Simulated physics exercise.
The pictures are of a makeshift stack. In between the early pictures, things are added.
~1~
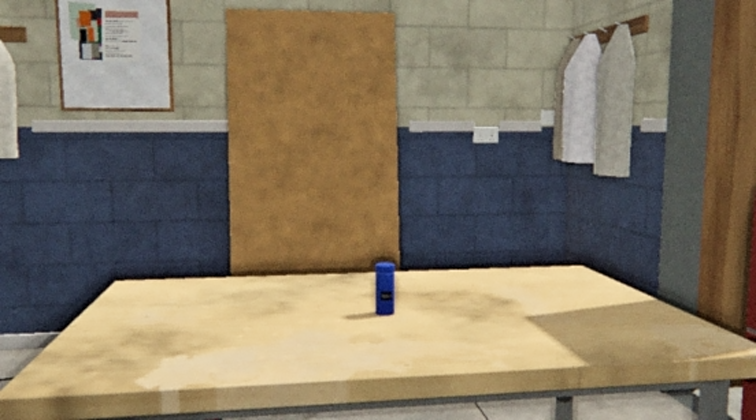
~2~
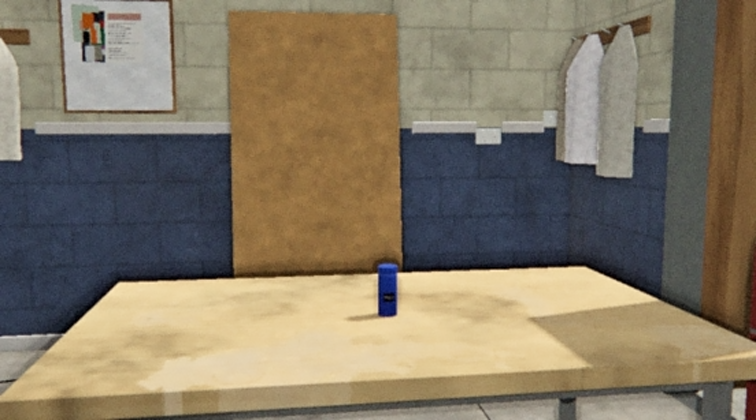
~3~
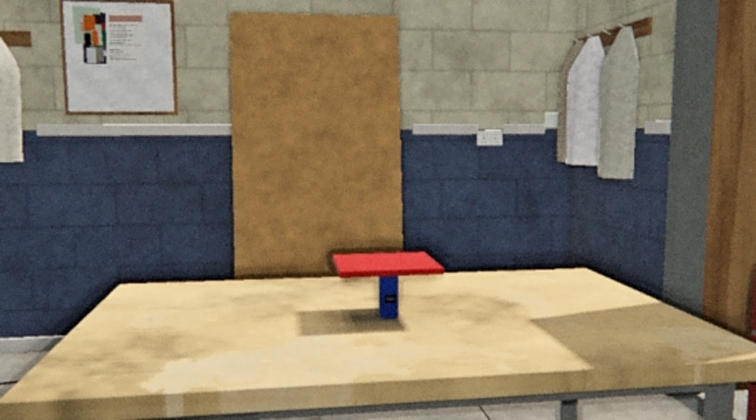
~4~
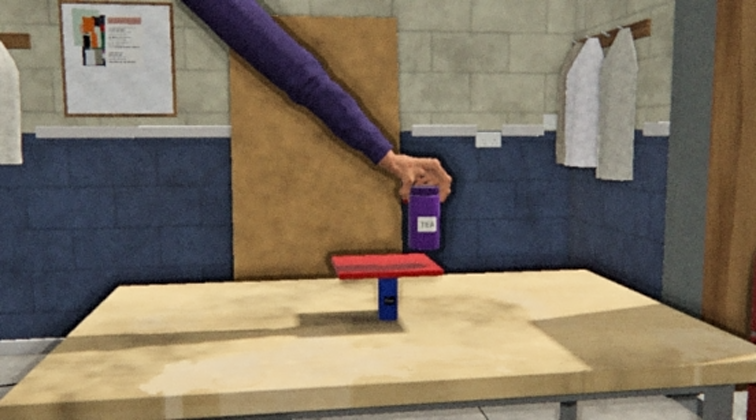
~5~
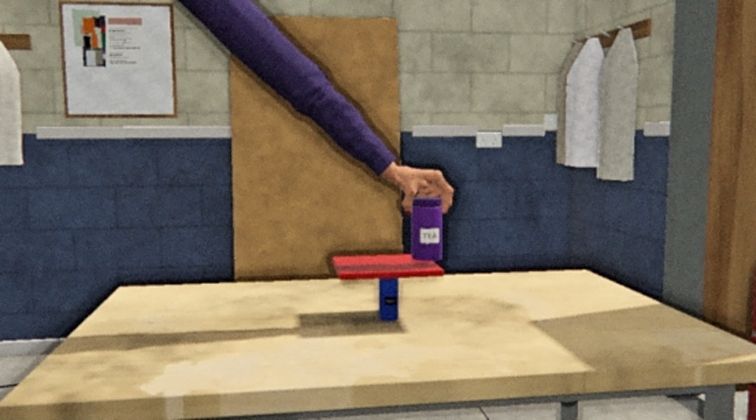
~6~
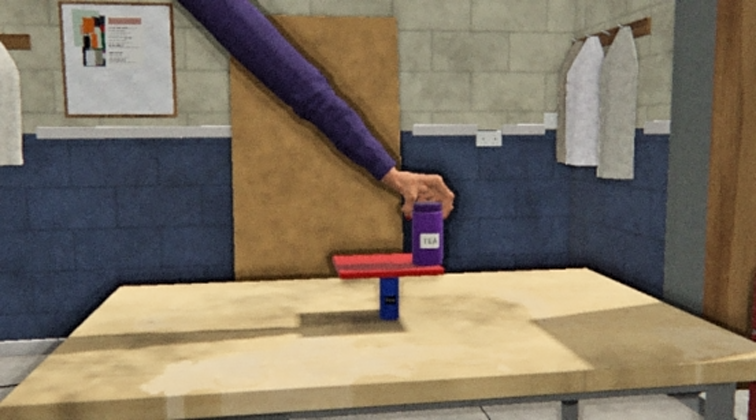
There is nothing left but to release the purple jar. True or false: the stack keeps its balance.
False.
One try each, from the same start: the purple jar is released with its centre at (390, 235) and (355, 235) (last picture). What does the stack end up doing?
Result of try one is that it stays stable, and of try two that it tips over.
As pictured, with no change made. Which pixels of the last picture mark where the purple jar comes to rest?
It ends up close to (502, 313).
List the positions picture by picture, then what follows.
In the first frame, the last thing is not in view yet; blue shaker (385, 289).
In the second frame, the last thing is not in view yet; blue shaker (388, 291).
In the third frame, the last thing is not in view yet; blue shaker (389, 292).
In the fourth frame, coming down; purple jar (424, 217); blue shaker (388, 294).
In the fifth frame, coming down; purple jar (427, 228); blue shaker (389, 294).
In the sixth frame, in place under the hand; purple jar (427, 233); blue shaker (389, 293).
Then, 0.30 s past the last view, purple jar now fallen; red lid rocked 38° from its first pose.
Then, 0.50 s past the last view, red lid on its side.
Then, 0.90 s past the last view, red lid rocked 53° from its first pose; blue shaker rocked 25° from its first pose.
Then, 1.10 s past the last view, red lid now fallen; blue shaker on its side.
Finally, fallen, purple jar, blue shaker and red lid. Final places as the last picture's camera would see them, purple jar near (502, 313). The stack loses its balance.
